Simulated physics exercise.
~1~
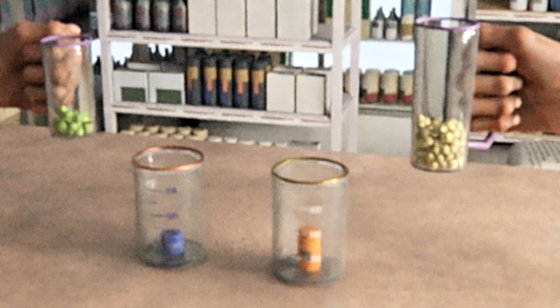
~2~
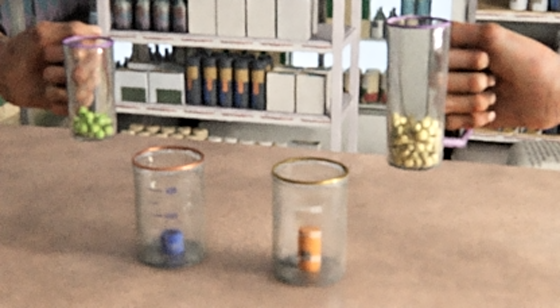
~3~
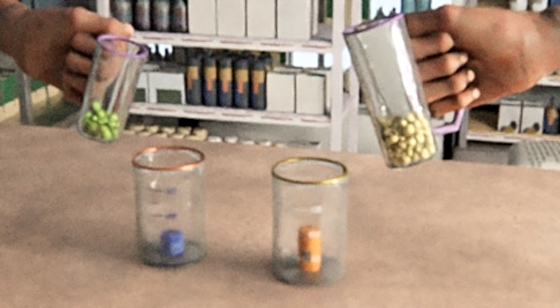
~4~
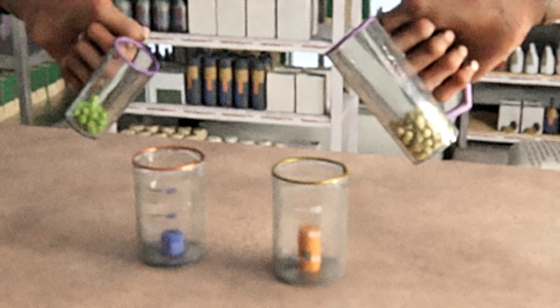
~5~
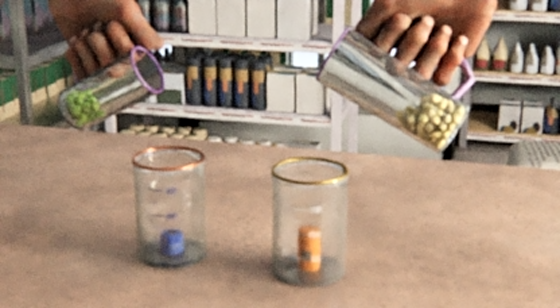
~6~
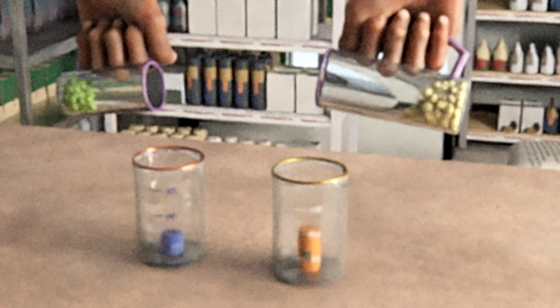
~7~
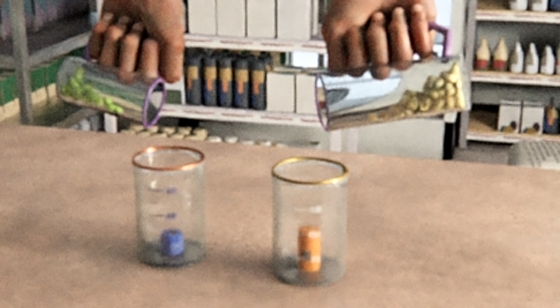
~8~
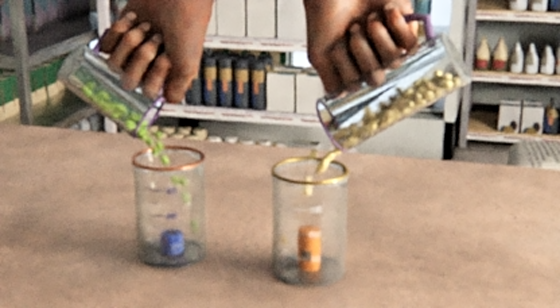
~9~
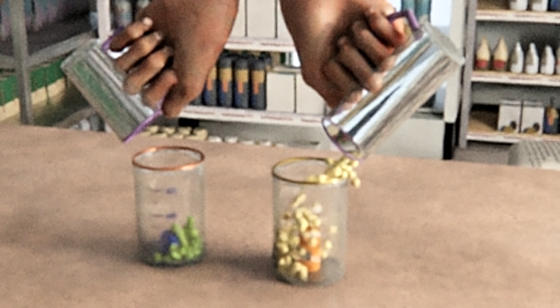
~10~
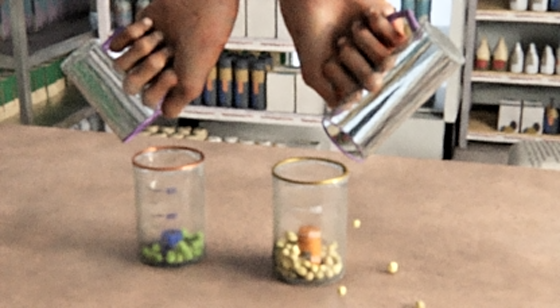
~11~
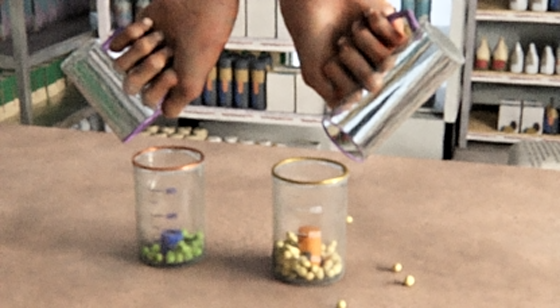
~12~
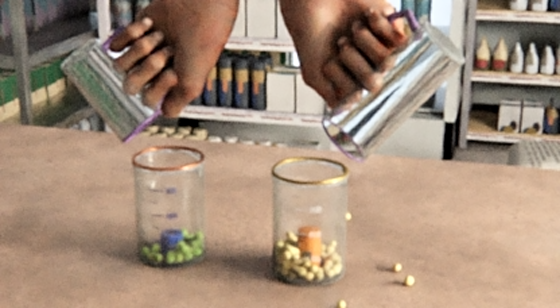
Two hands tipping cups of green and yellowish pellets into glass beakers, leaving the blue and orange objects showing, some yellowish ones spilled.
